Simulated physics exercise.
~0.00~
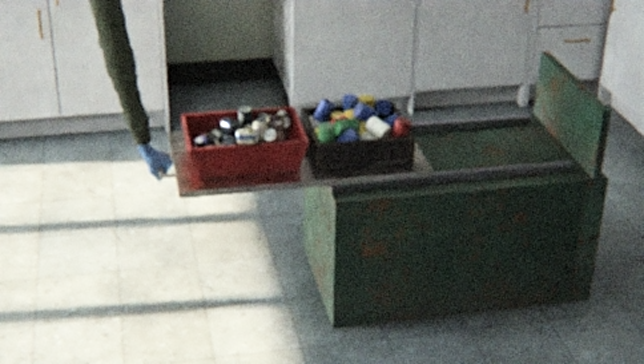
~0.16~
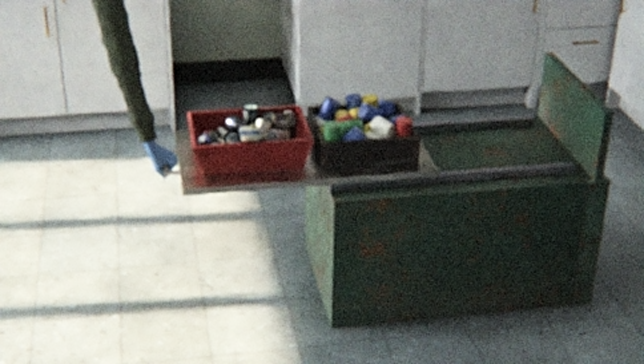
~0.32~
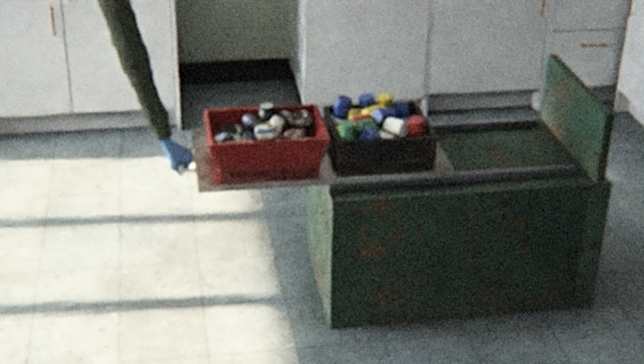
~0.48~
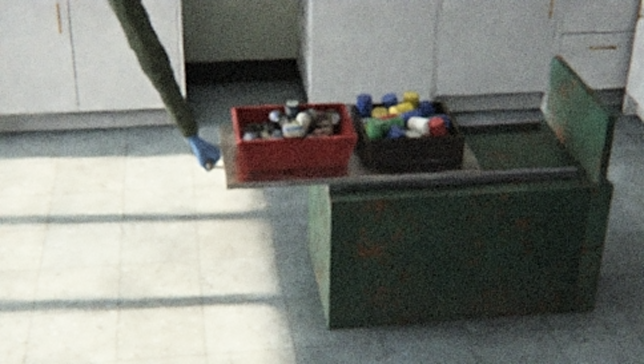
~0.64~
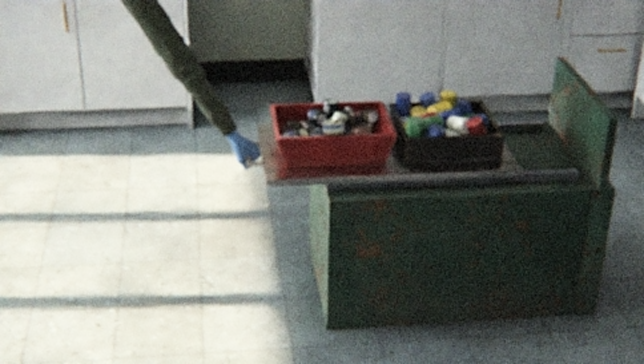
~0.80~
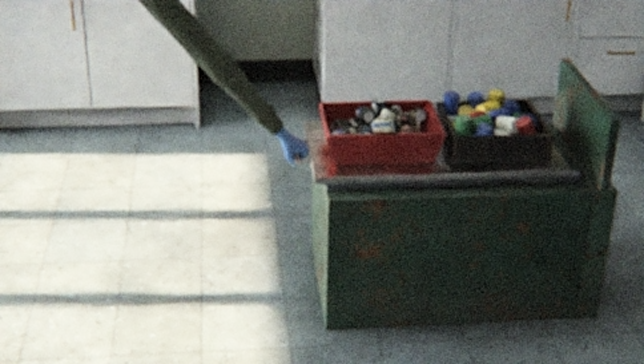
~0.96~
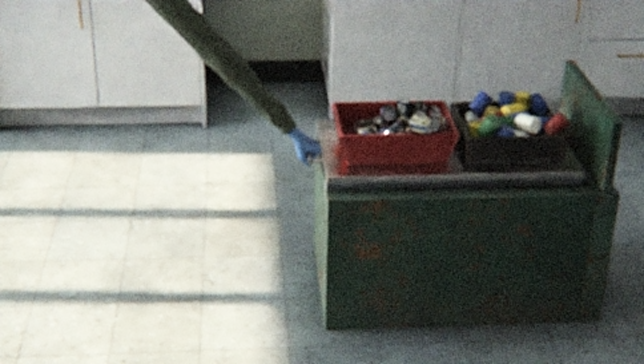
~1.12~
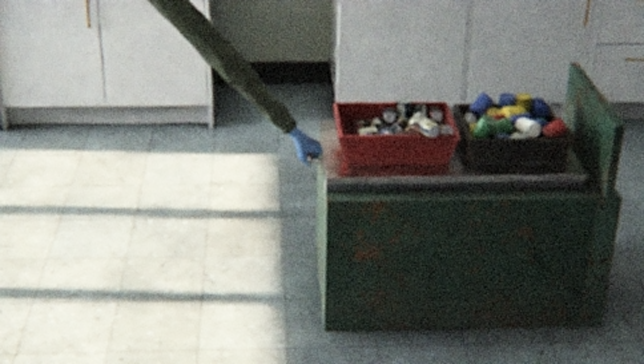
Gloved hand pushing a sliding shelf with red and black tubs rightward over a green box until it stops, both tubs still full.
